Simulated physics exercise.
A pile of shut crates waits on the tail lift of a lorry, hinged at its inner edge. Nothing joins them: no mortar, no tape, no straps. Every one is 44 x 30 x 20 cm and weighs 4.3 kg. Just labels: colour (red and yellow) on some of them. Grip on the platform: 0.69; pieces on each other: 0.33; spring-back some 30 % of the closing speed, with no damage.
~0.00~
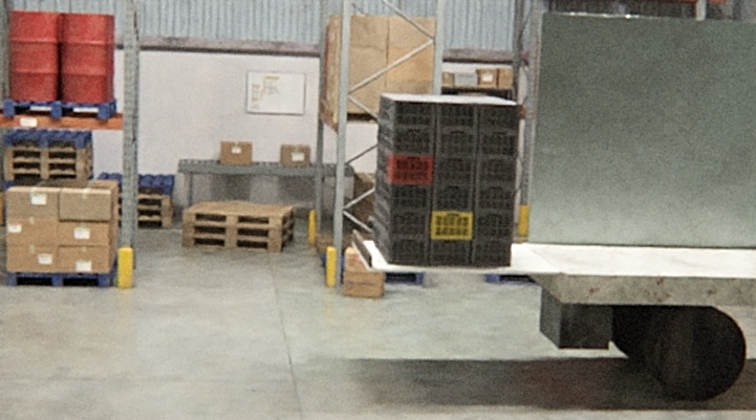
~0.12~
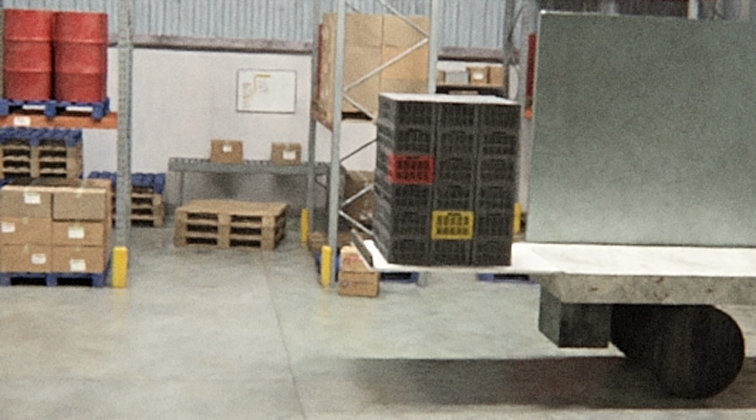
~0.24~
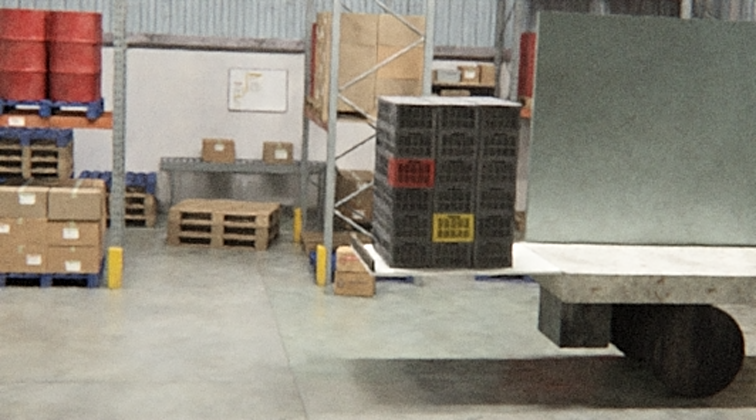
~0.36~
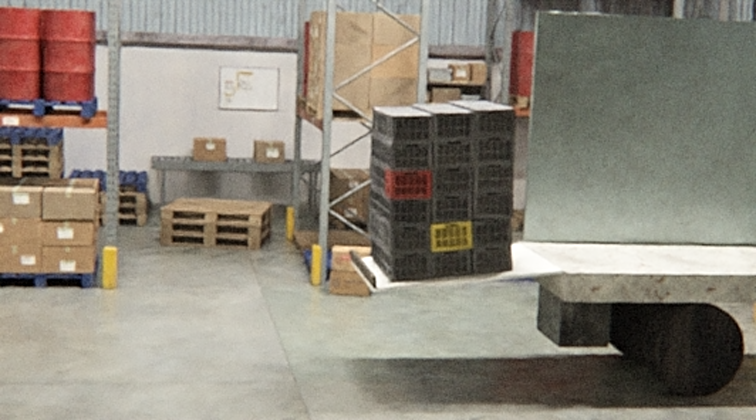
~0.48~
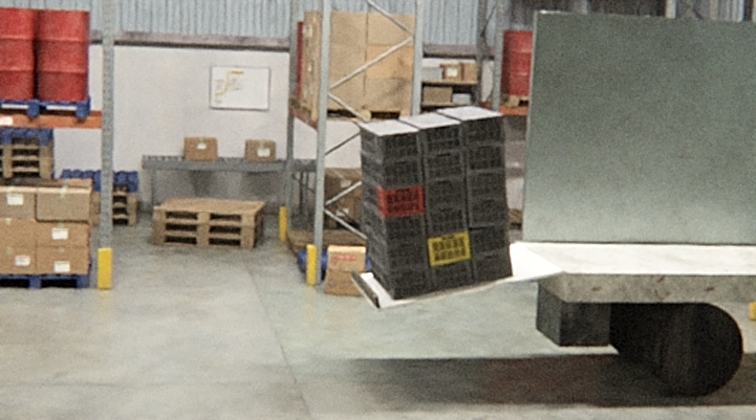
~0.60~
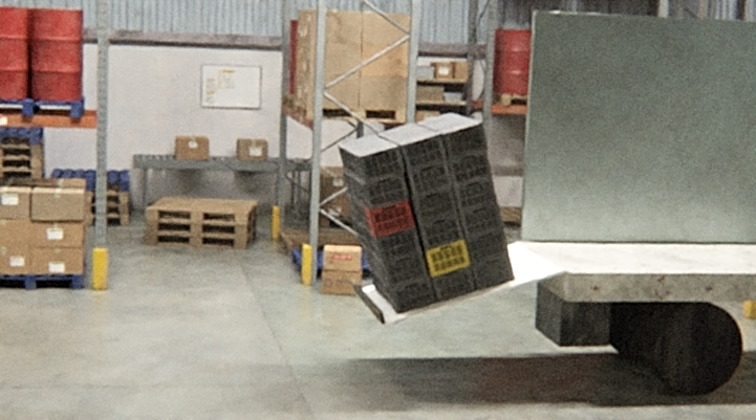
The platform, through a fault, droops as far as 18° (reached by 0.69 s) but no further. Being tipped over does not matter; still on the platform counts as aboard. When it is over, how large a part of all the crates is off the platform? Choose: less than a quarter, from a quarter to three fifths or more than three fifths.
Ending off the platform: Over three fifths.
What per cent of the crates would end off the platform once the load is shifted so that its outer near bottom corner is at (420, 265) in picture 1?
50 %.
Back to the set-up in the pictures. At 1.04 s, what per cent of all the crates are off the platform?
By that time it is 40 percent.
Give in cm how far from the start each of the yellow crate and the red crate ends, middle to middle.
The yellow one ends 40 cm from its start and the red one 190 cm.
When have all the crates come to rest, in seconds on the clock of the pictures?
At about 3.0 s.
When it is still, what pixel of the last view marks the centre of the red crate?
Last frame, centre at roughly (244, 374).
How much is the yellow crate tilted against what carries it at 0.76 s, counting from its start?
It's at some 10 degrees.
After 0.76 s, slope 18°; none of the 45 crates off the platform, 44 disturbed; red crate leaning 11°; yellow crate leaning 8°.
After 1.04 s, slope 18°; 18 of the 45 crates off the platform; red crate leaning 36°, 17 cm lower; yellow crate leaning 35°.
After 1.46 s, slope 18°; 31 of the 45 crates off the platform; red crate on its side; yellow crate leaning 29°.
After 2.08 s, slope 18°; 31 of the 45 crates off the platform; red crate on its side; yellow crate leaning 28°.
At rest (3.2 s), slope 18°; 31 of the 45 crates off the platform; red crate on its side; yellow crate leaning 27°. That is 69 per cent. As the last picture would show them, middles, red crate near (244, 374), yellow crate near (420, 265).
